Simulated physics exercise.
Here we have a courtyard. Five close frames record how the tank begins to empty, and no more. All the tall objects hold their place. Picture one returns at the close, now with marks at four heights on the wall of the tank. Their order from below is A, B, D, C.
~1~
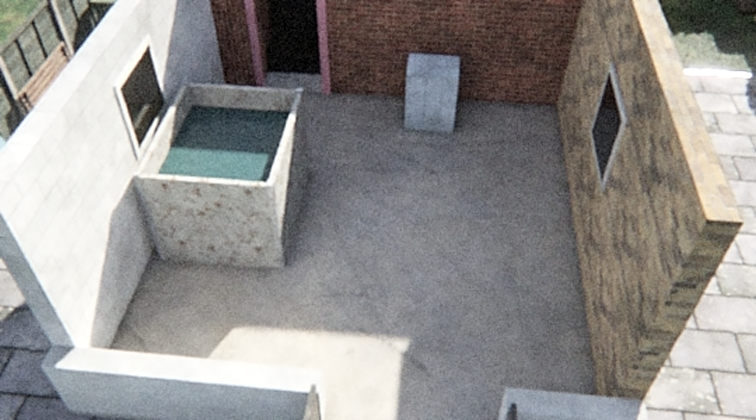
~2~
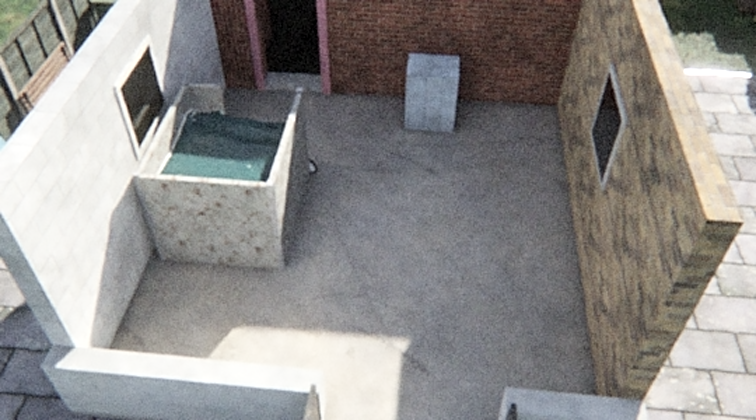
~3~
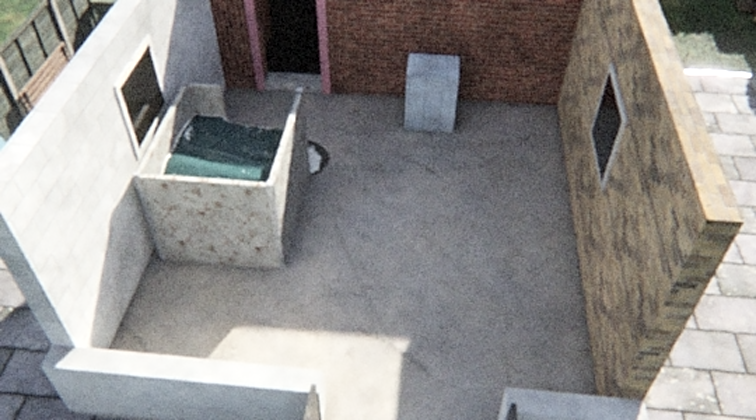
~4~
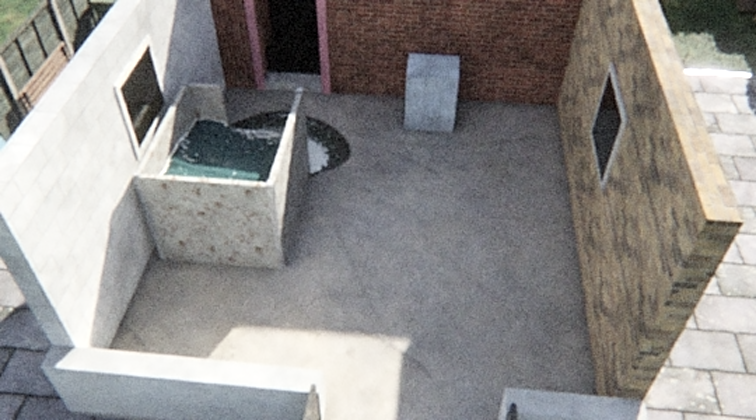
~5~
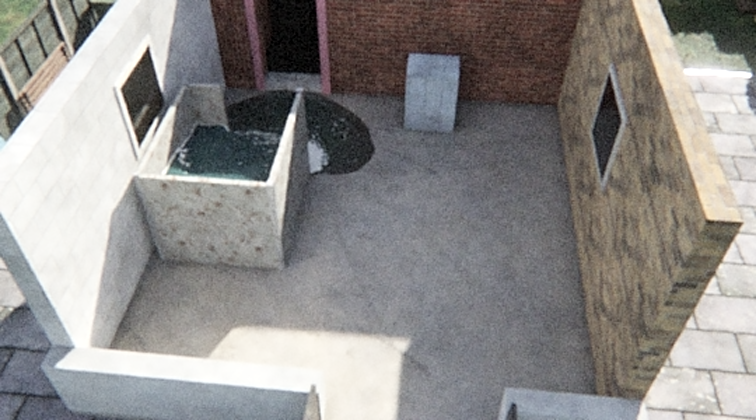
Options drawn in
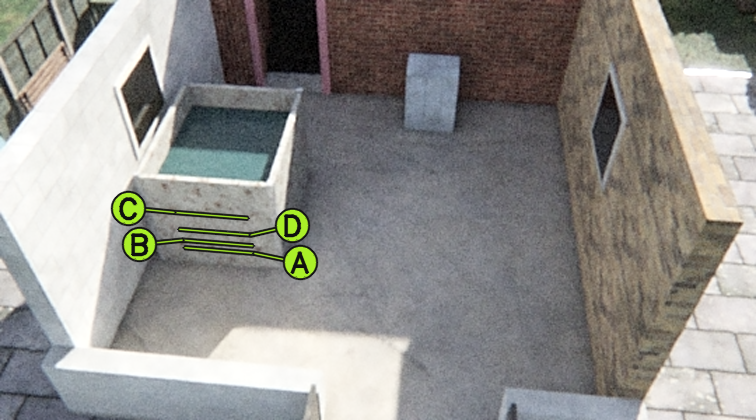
At the start, green water lies level in a speckled tank at the left of a walled courtyard, near a pink doorway. The water then sloshes and its level drops as a dark, wet patch emerges behind the tank, spreading across the grey ground towards the right.
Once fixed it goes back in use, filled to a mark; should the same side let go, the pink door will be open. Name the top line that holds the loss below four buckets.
Use mark B.
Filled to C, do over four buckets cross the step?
Yes.
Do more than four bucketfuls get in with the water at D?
Yes.
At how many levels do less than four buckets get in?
Two of them.
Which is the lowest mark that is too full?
D.
On the marked copy, A at (219, 250); B at (217, 242); C at (210, 215); D at (214, 232); from the bottom up A, B, D, C.
With A, nothing gets over.
With B, a bucket or two gets in.
With C, dozens of bucketfuls pour in.
With D, about 9 bucketfuls get in.
